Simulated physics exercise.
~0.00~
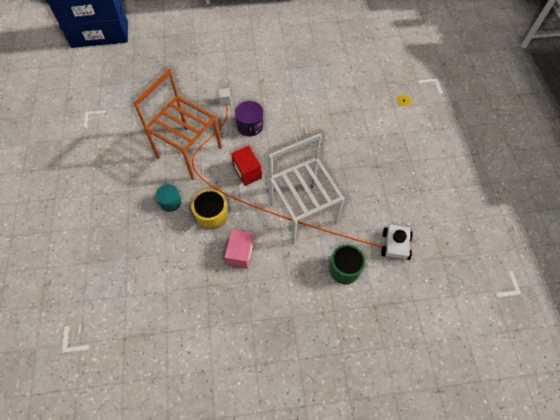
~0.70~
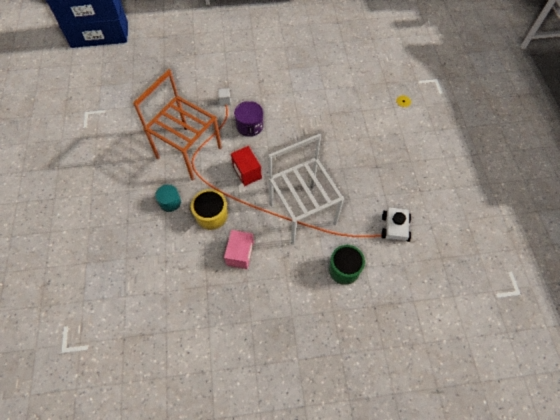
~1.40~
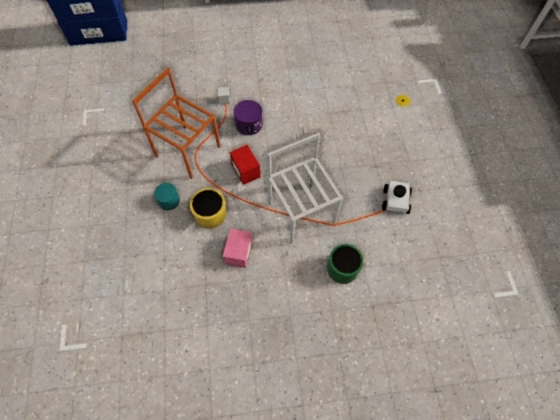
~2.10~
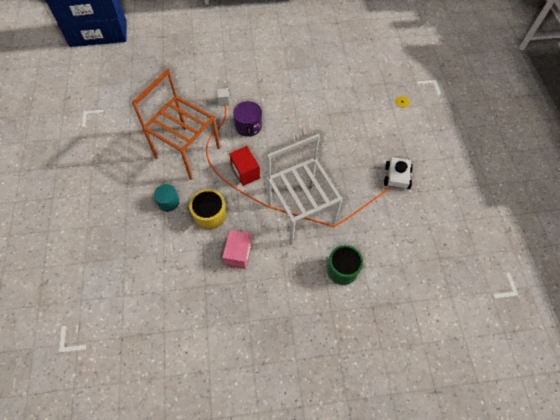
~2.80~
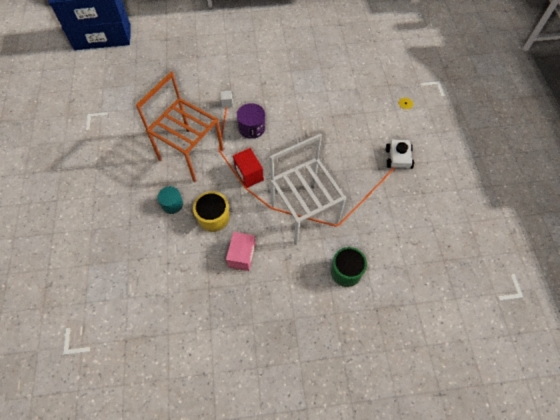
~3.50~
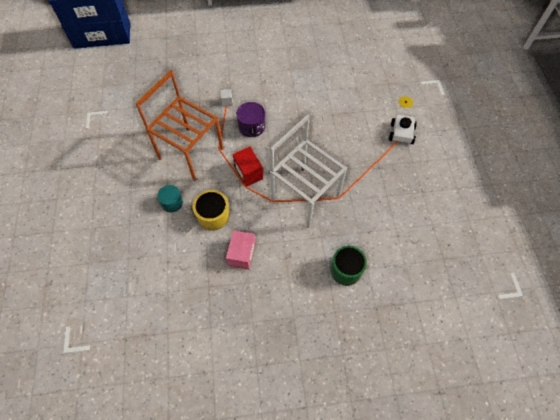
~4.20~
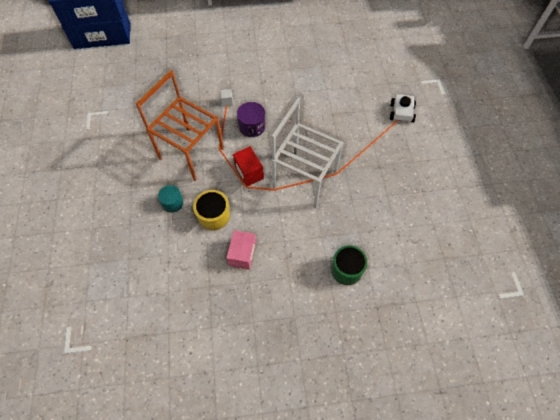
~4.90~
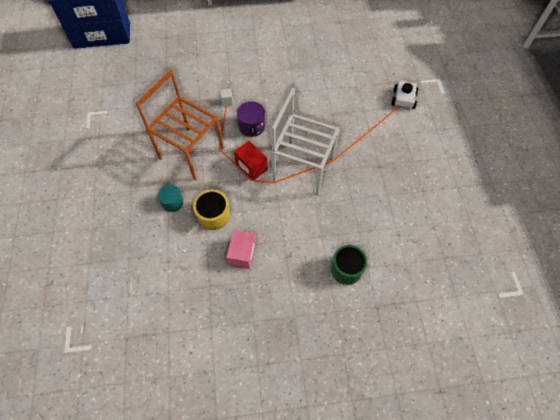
To begin with, a small white cart sits at the right of a tiled floor, its orange lead trailing left among two chairs, several pots and tubs, and a red carton. The cart rolls up toward a yellow mark, and the slack lead swings after it beneath the white chair. As the lead draws straighter, it catches the white chair, dragging it upward and turning it. The cart reaches the mark and continues toward the upper-right tape corner, while the red carton shifts slightly. It ends near that corner, with the white chair displaced and the orange chair still in place.
